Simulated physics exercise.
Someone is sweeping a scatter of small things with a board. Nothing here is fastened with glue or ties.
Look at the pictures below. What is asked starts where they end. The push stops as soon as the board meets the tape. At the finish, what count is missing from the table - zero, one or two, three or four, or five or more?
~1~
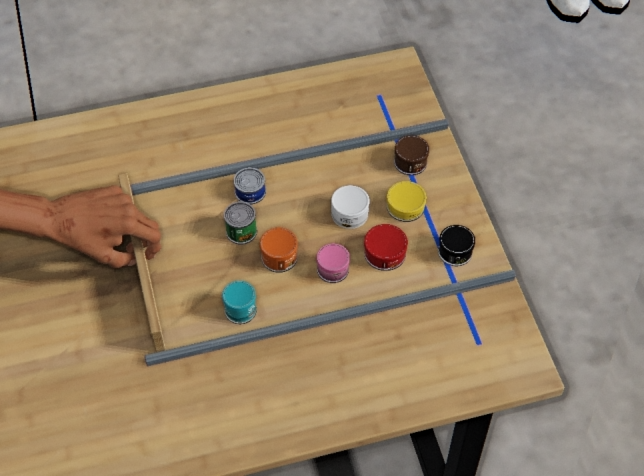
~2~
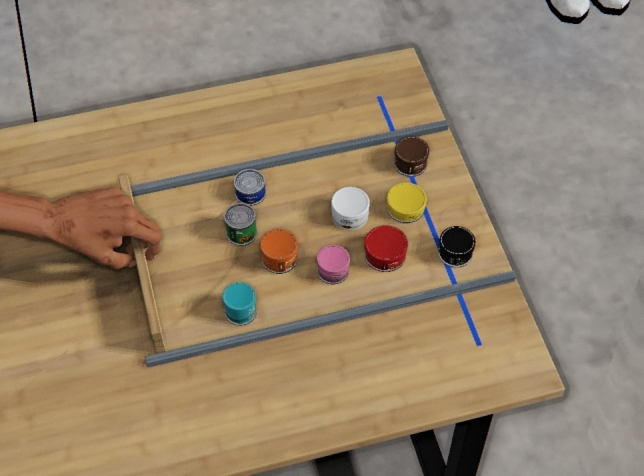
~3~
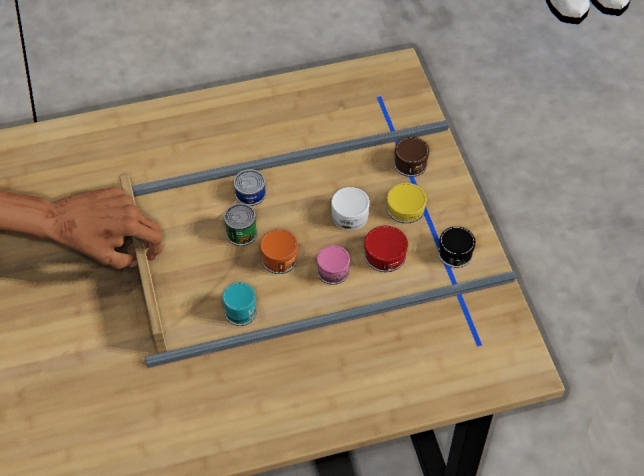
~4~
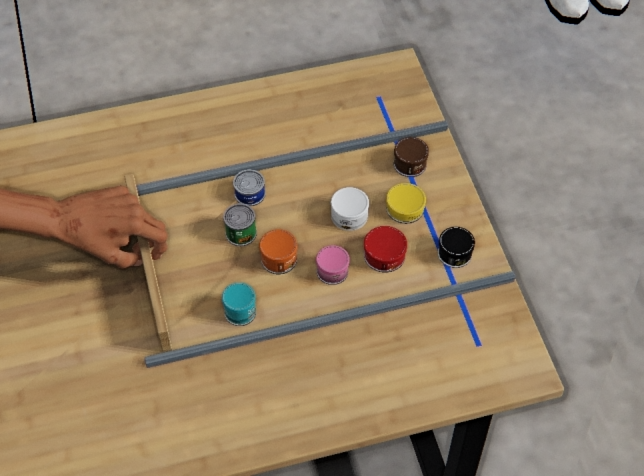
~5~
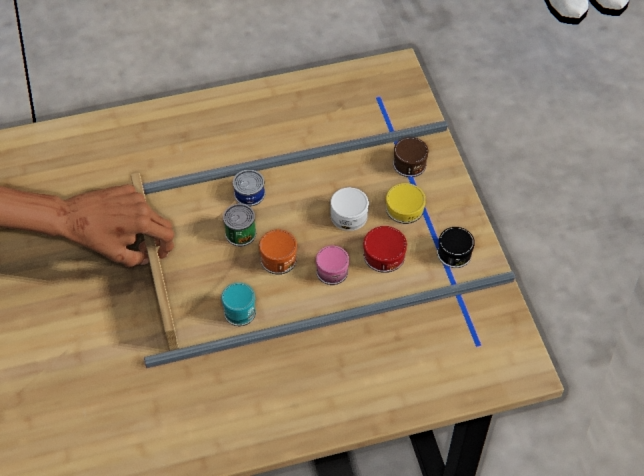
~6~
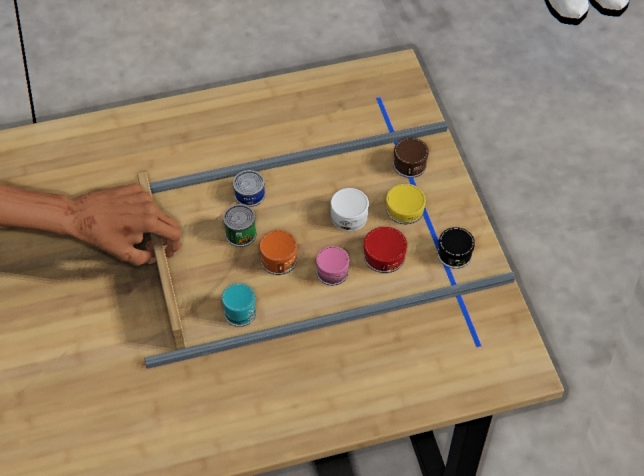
Missing: One or two.
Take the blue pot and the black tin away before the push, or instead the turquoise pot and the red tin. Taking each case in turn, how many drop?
Tally per try: 1 / 1.
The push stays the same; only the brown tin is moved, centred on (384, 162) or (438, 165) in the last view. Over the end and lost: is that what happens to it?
Order of tries: On, on.
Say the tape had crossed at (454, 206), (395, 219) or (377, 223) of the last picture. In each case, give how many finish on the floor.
In order, the counts are 5, 0 and 0.
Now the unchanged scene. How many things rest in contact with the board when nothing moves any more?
5 in contact.
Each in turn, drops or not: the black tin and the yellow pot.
The black tin remains in place while the yellow pot goes down.
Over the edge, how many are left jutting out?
The figure is 4.
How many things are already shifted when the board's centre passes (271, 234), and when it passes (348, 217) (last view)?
First 4, after that 8.
Soon after, none off yet; black tin at rest near (456, 248); brown tin at rest near (411, 158); yellow pot at rest near (406, 204).
Then, none off yet; black tin at rest near (456, 248); brown tin at rest near (411, 158); yellow pot moved a little near (419, 203).
By the end, the number that fall off is one or two; fallen, yellow pot.
